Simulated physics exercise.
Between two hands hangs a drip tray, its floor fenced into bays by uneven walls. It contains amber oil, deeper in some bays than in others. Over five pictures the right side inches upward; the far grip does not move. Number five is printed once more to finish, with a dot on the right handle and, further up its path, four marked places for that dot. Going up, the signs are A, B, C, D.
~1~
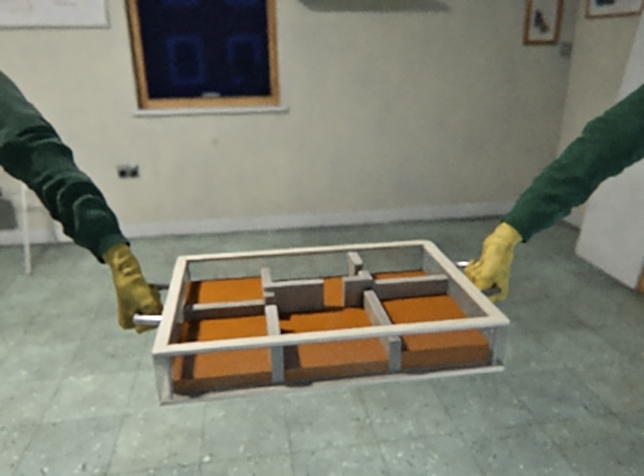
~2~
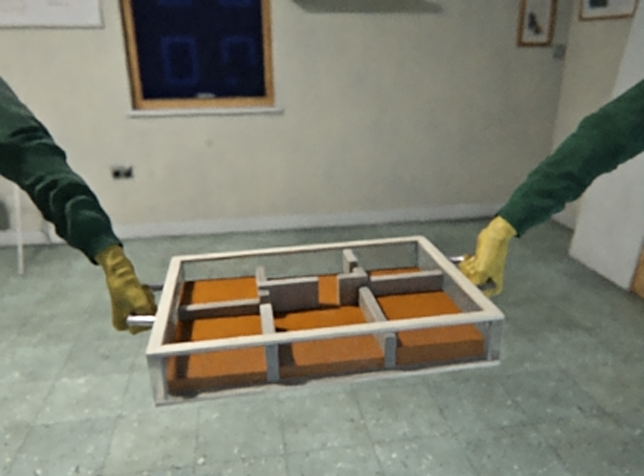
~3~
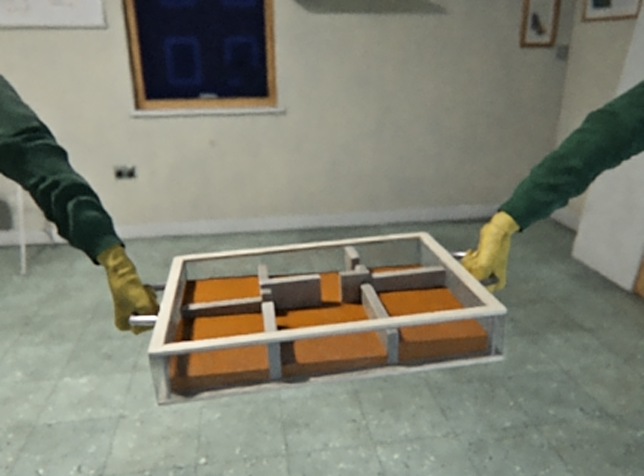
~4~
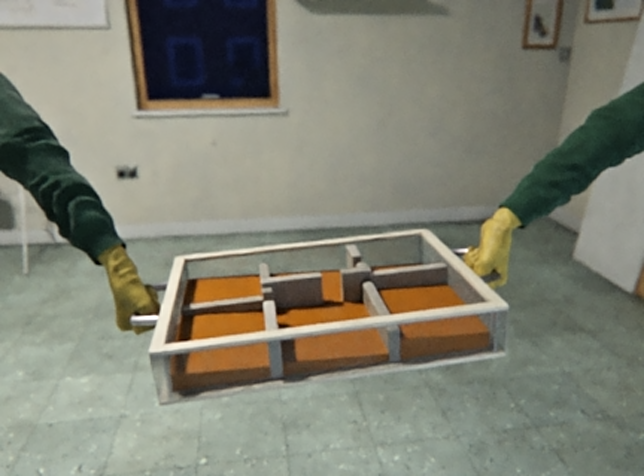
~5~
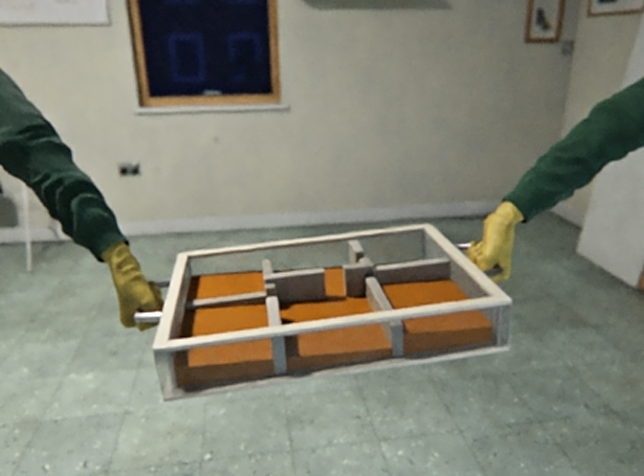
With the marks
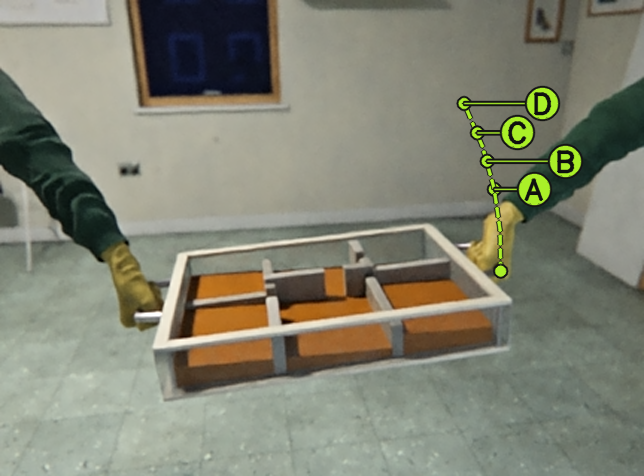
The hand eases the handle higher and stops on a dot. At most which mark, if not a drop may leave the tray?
I would pick stop A.
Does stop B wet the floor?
Yes, it does.
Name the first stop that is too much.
B.
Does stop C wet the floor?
Yes, that goes wrong.
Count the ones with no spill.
One of them.
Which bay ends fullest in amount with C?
The front left bay.
In lime, A at (494, 189); B at (487, 161); C at (477, 132); D at (464, 103).
Choosing A, nothing spills; the front left bay holds the most.
Choosing B, about 5 % goes over the rim.
Choosing C, about 19 % goes over the rim.
Choosing D, about 33 % goes over the rim.
